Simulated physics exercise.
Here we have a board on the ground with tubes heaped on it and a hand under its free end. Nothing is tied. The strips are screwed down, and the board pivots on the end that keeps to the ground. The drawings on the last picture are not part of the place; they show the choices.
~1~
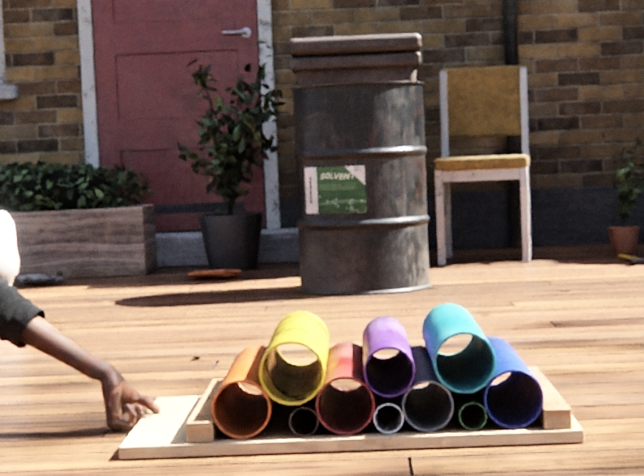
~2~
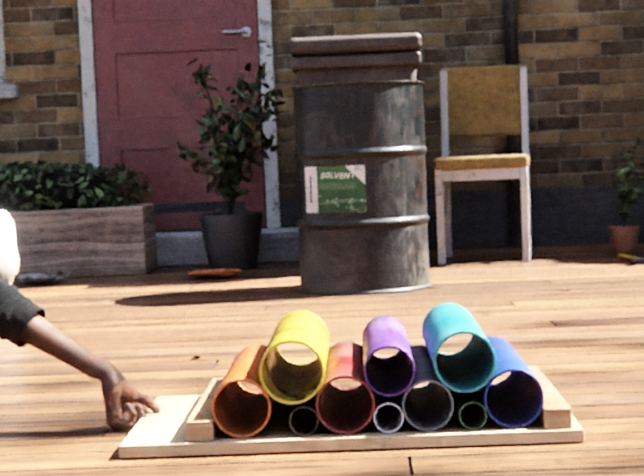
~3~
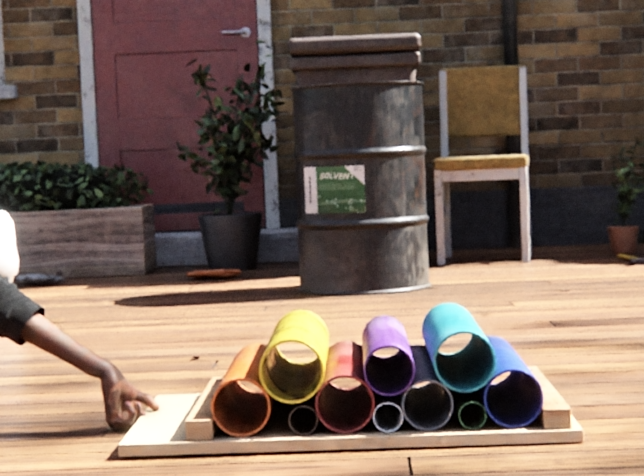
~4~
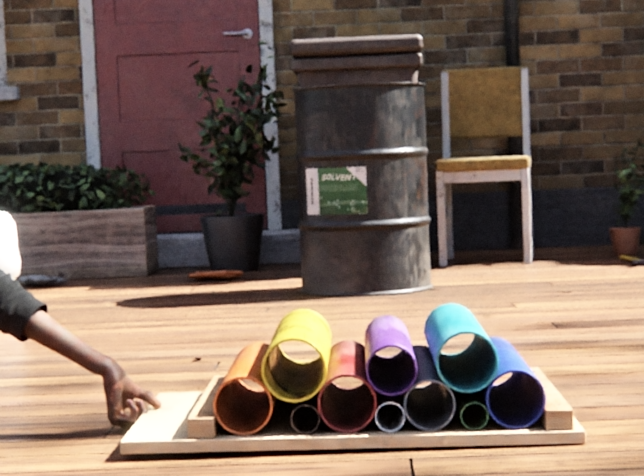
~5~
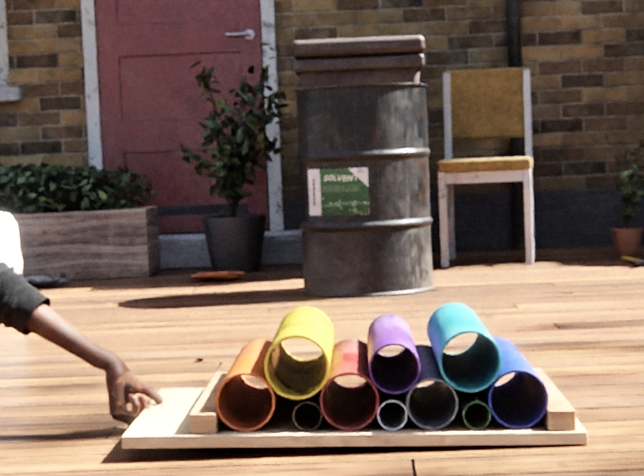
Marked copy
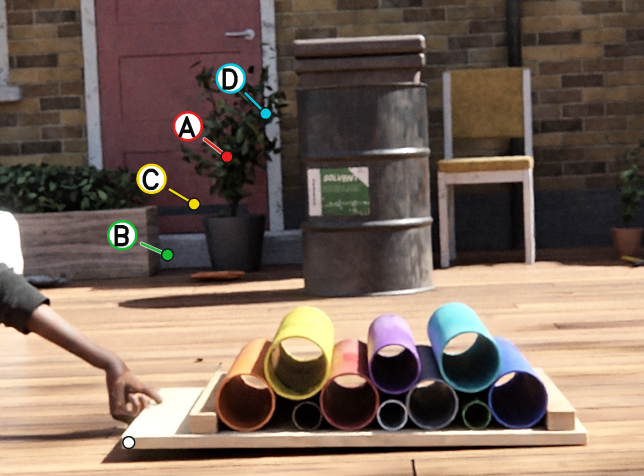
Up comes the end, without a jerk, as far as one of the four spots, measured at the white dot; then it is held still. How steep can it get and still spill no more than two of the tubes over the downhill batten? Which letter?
The answer is mark A.
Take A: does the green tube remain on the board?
Yes.
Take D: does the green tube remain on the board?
The green tube: Yes.
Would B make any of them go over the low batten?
No, at B.
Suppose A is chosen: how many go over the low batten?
With A, none.
On the copy, A at (227, 157); B at (168, 255); C at (194, 204); D at (266, 113); the white dot at (129, 443).
On A. First, board at 21°.
Then, board at 40°.
Finally, board at 40°, none over the low batten.
By contrast, B none over the low batten; C none over the low batten; D three over the low batten (purple, yellow, turquoise).
